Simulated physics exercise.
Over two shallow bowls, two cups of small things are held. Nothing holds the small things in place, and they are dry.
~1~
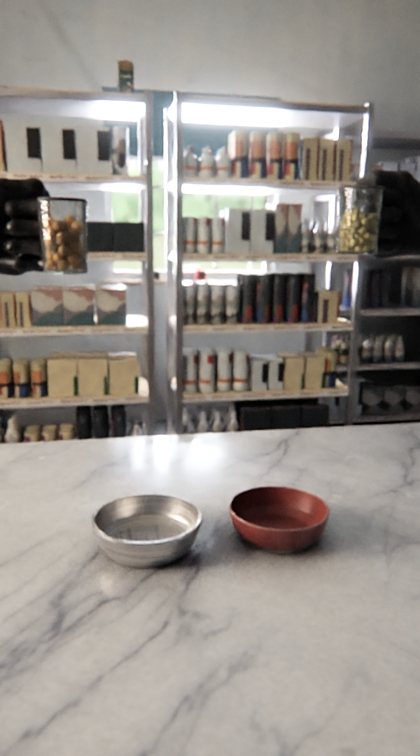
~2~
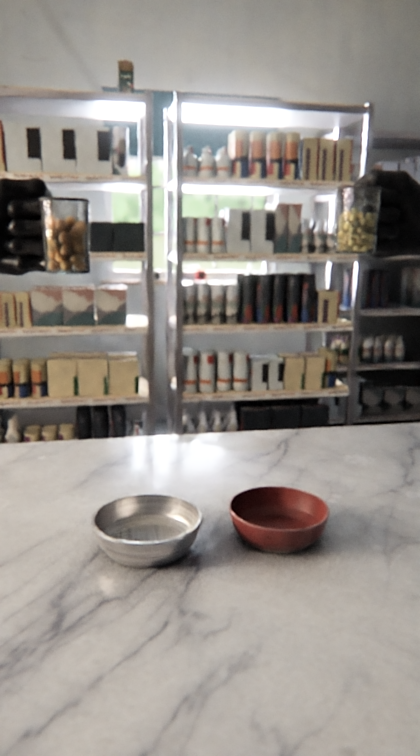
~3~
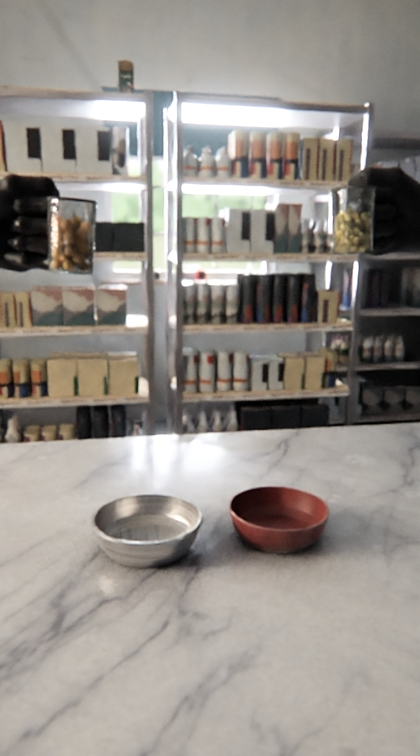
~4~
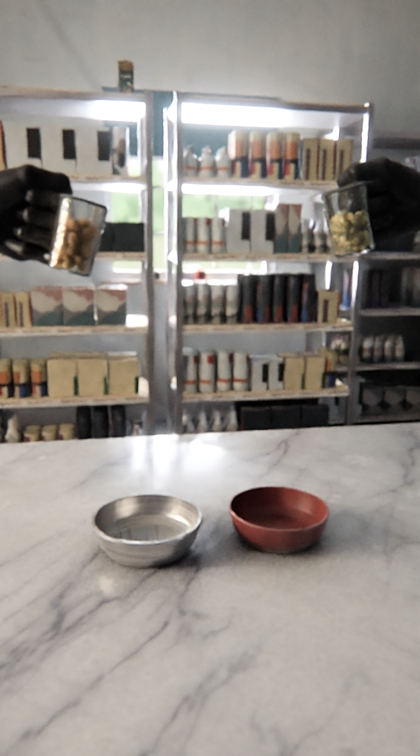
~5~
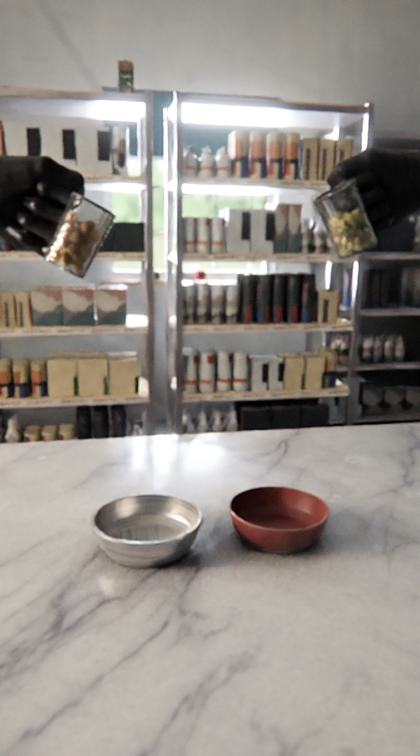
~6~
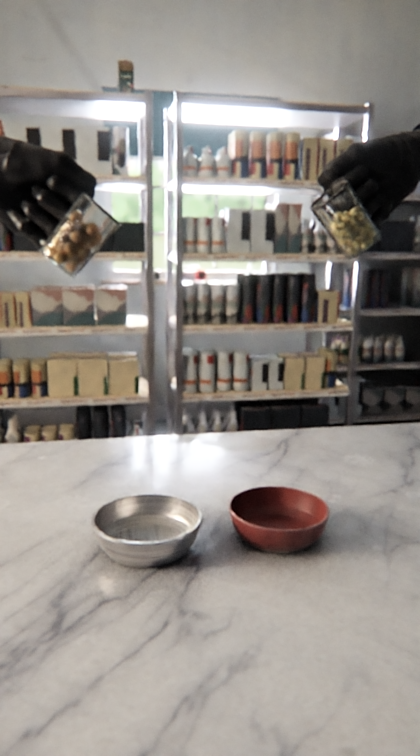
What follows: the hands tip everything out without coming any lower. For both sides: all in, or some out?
Well, the left one has a few land outside and the right one has a few land outside.
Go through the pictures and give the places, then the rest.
Left dish at (152, 546), empty; left cup at (64, 237), holding round wooden beads, high above its dish; right dish at (295, 533), empty; right cup at (359, 221), holding soya beans, high above its dish, in the first frame.
Left cup at (67, 237), upright; right cup at (357, 221), upright, in the second frame.
Left cup at (72, 237), tipped 4°; right cup at (353, 221), tipped 4°, in the third frame.
Left cup at (77, 237), tipped 15°; right cup at (349, 221), tipped 15°, in the fourth frame.
Left cup at (79, 237), tipped 28°; right cup at (347, 221), tipped 28°, in the fifth frame.
Left dish at (152, 546); left cup at (79, 237), tipped 40°; right dish at (295, 533); right cup at (347, 221), tipped 40°, in the sixth frame.
Then, 0.22 s past the last view, left, all still in the cup; right, all still in the cup.
Then, 0.51 s past the last view, left, all still in the cup; right, all still in the cup.
Then, 0.81 s past the last view, left, about two thirds still in the cup, about a third in the air; right, about two thirds still in the cup, about a third in the air.
Finally, left, about half in the dish, about half outside the dish; right, most in the dish, about a quarter outside the dish.
